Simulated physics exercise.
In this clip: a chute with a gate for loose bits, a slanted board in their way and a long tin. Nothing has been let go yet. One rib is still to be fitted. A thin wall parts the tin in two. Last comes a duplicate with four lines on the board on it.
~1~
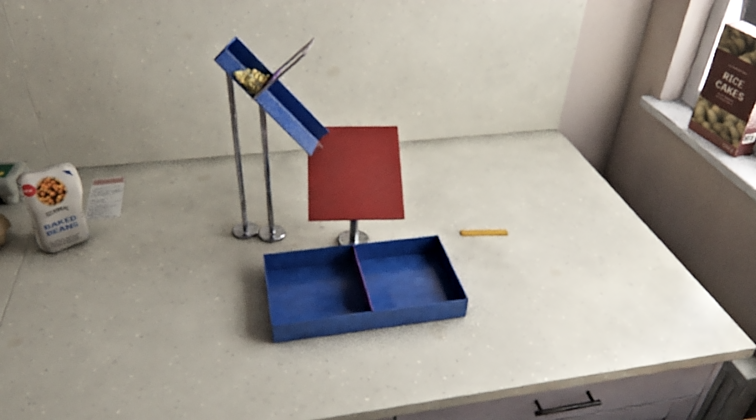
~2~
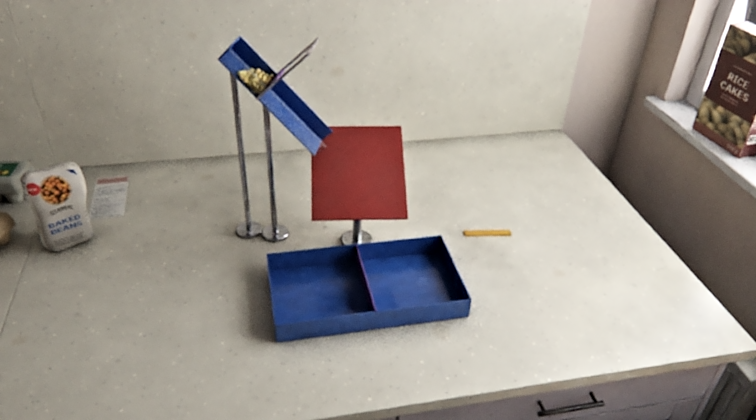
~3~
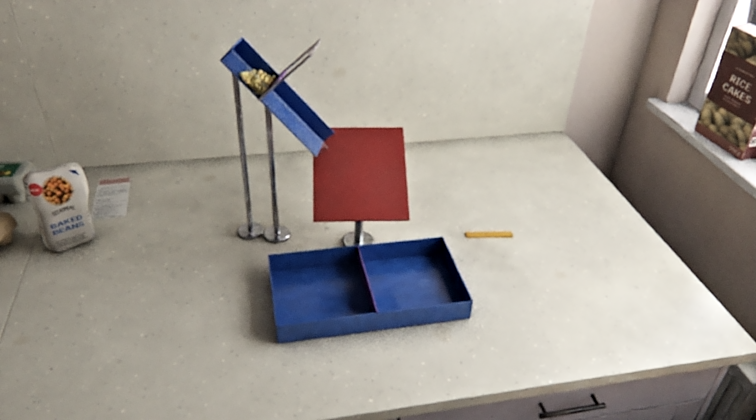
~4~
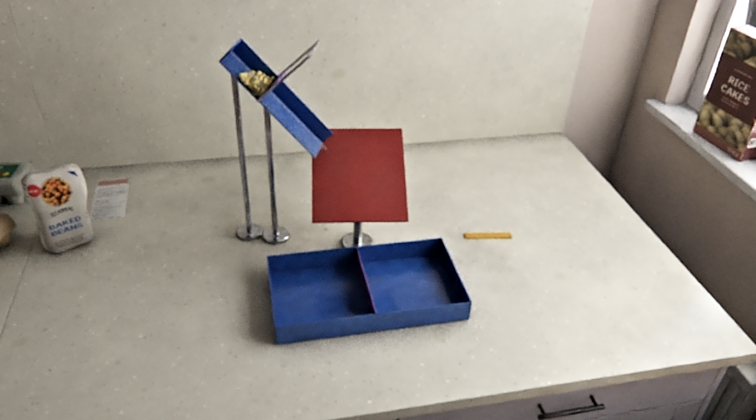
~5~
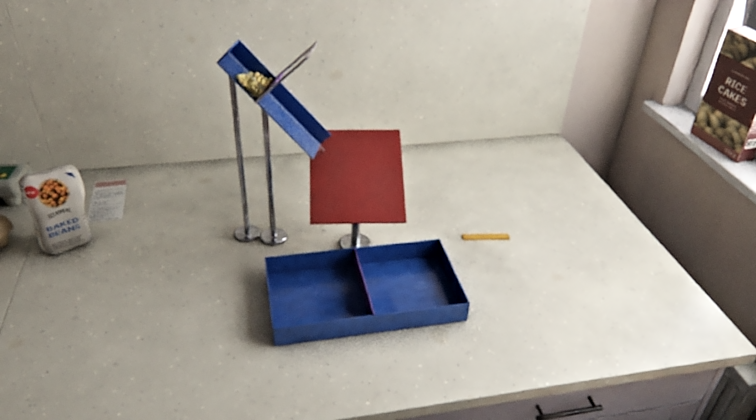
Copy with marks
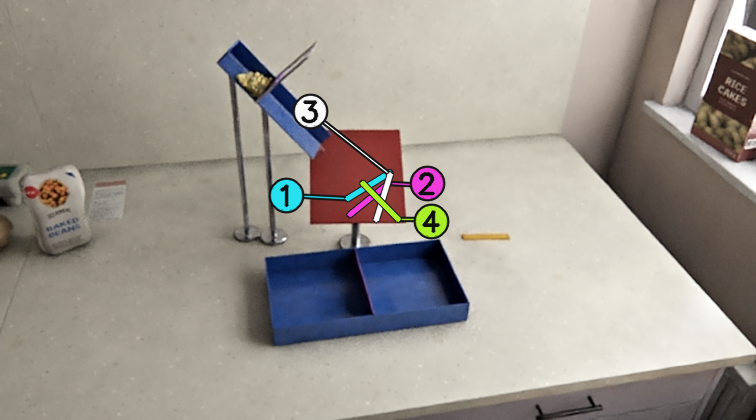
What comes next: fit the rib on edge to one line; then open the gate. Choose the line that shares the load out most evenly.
3 is best.
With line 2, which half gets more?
More lands on the left.
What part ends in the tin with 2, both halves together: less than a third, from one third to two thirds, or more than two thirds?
It is more than two thirds.
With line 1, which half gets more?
Left.
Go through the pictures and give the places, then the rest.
In the first frame, load behind the gate near (256, 78), soya beans; lip of the chute near (315, 148), sloping fairly steeply.
In the second frame, middle of the board near (358, 171), tilted fairly steeply; middle of its low edge near (360, 219); of its high edge near (357, 126).
In the third frame, front corners of the tin near (277, 326) and (473, 301); front end of its middle wall near (378, 313); gate still shut near (279, 79).
In the fourth frame, middle of the load near (260, 80); lip near (319, 150).
In the fifth frame, middle of the load near (258, 81); lip near (317, 151).
On the marked copy, line 1 from (389, 172) to (347, 198); line 2 from (388, 183) to (349, 214); line 3 from (390, 174) to (376, 219); line 4 from (362, 183) to (398, 219).
With 1, of what is caught, all but a few in the left half, a small share in the right.
With 2, of what is caught, the bulk in the left half, a small share in the right.
With 3, of what is caught, close to half in the left half, close to half in the right.
With 4, of what is caught, close to a quarter in the left half, the bulk in the right.
